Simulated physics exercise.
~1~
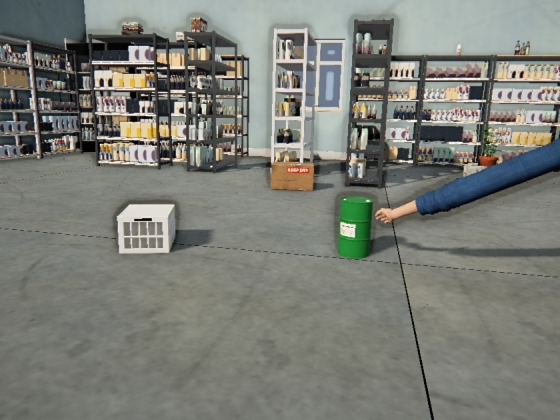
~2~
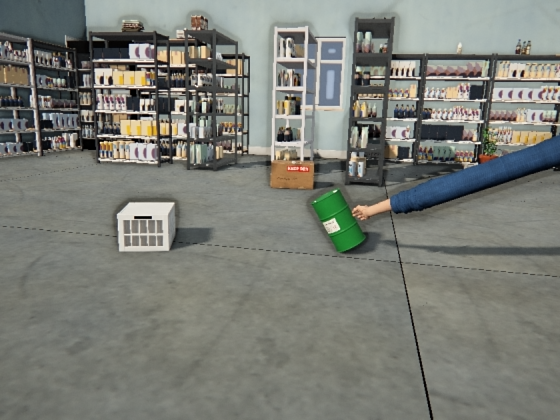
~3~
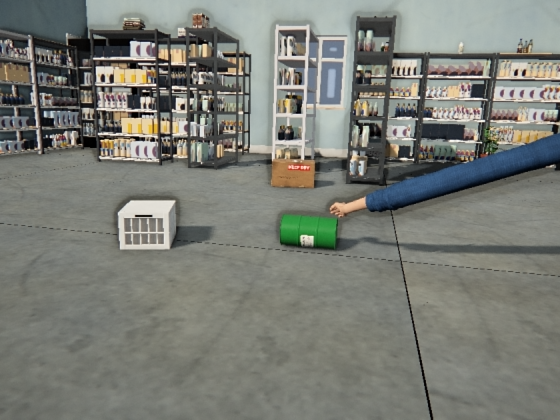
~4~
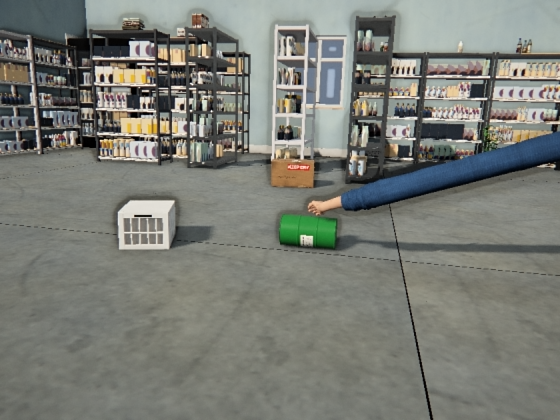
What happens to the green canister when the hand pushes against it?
The green canister tips over to the left and ends up lying on its side on the floor.
